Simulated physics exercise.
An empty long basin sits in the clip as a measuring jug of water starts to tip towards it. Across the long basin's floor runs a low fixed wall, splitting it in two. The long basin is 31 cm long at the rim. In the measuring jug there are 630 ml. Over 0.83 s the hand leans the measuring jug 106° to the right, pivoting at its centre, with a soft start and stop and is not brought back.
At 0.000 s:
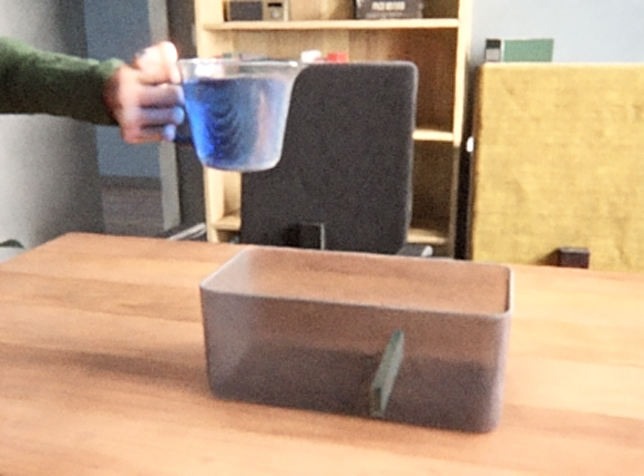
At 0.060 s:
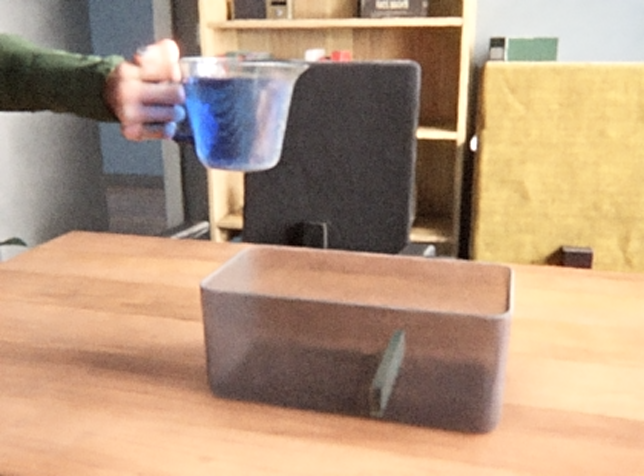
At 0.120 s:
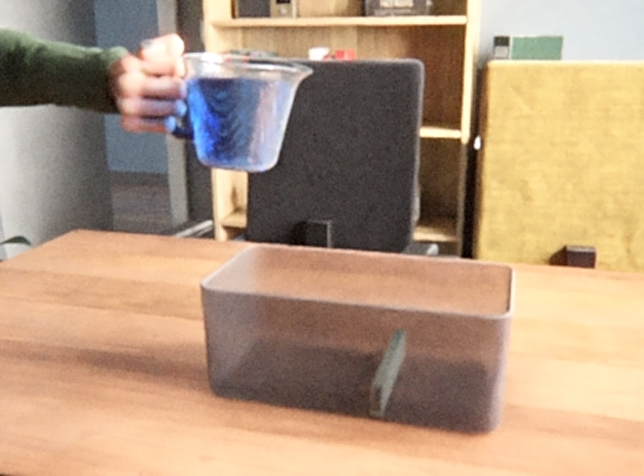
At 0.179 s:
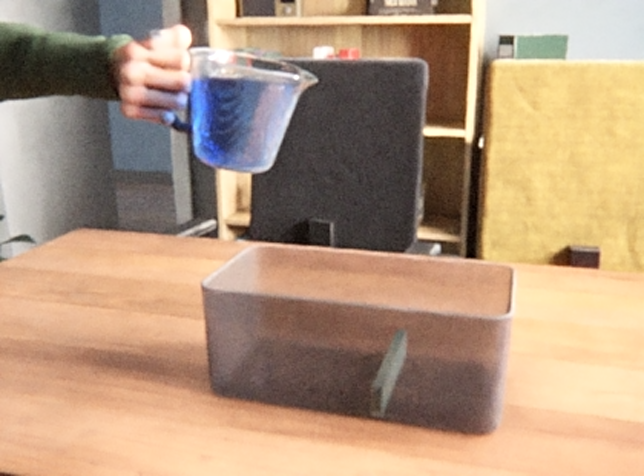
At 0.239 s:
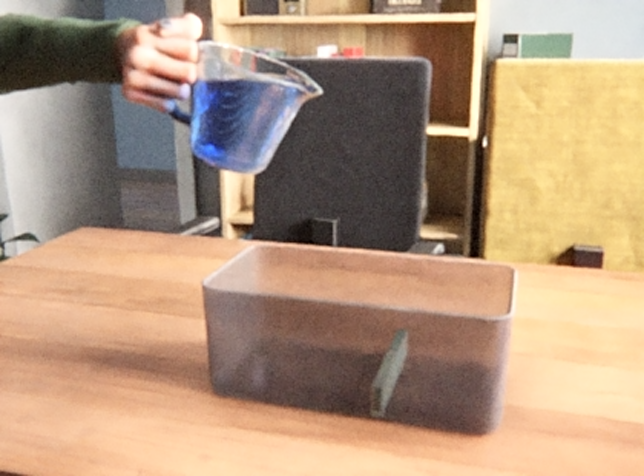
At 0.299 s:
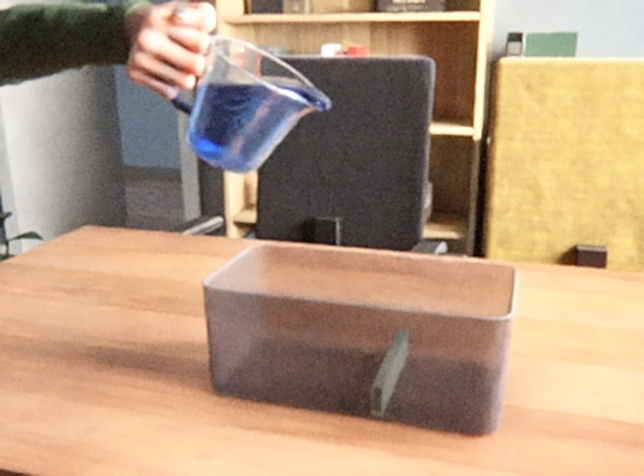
A hand in a green sleeve held a clear measuring jug of blue water above an empty see-through basin on a wooden table, then smoothly tilted it to the right, lowering its spout.
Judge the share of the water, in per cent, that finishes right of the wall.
21 percent, roughly.
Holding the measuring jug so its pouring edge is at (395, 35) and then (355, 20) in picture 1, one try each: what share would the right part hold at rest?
Around 60 per cent first, around 70 per cent next.
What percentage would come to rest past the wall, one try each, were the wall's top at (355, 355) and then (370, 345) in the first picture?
In turn about 65 and 40 per cent.
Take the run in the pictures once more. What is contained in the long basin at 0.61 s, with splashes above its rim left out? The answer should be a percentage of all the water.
At that time the basin holds about 24 per cent of the liquid.
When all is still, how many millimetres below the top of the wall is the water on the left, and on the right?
For the left, around 14 mm; for the right, around 24 mm.
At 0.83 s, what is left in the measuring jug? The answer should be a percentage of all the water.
What remains is about 5 percent of it all.
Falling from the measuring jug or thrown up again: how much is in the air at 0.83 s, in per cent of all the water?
Near 12 in a hundred.
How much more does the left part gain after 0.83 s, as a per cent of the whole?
Change: Approx. 8 %.
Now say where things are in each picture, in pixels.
Tilt 0°; pouring edge (306, 64); surface from (192, 77) to (291, 78); the long basin's rim runs from (224, 267) to (511, 291); the wall's top is at (389, 357), in the first frame.
Tilt 1°; pouring edge (308, 65); surface from (192, 76) to (291, 79), in the second frame.
Tilt 5°; pouring edge (312, 70); surface from (196, 74) to (294, 81), in the third frame.
Tilt 12°; pouring edge (317, 80); surface from (202, 75) to (302, 83), in the fourth frame.
Tilt 20°; pouring edge (321, 92); surface from (206, 79) to (312, 85), in the fifth frame.
Tilt 30°; pouring edge (324, 108); surface from (206, 85) to (322, 99); 2 per cent is over the edge, in the sixth frame.
By 0.61 s the tilt is 88° and 45 per cent is still to pour, 14 is left of the wall and 10 right of it.
By 0.83 s the tilt is 106° and 5 per cent is still to pour, 67 is left of the wall and 15 right of it.
By 1.07 s the tilt is 106° and 0 per cent is still to pour, 75 is left of the wall and 20 right of it.
By 1.33 s the tilt is 106° and 0 per cent is still to pour, 75 is left of the wall and 21 right of it.
At rest 75 per cent lies left of the wall, 21 right of it and 4 outside.
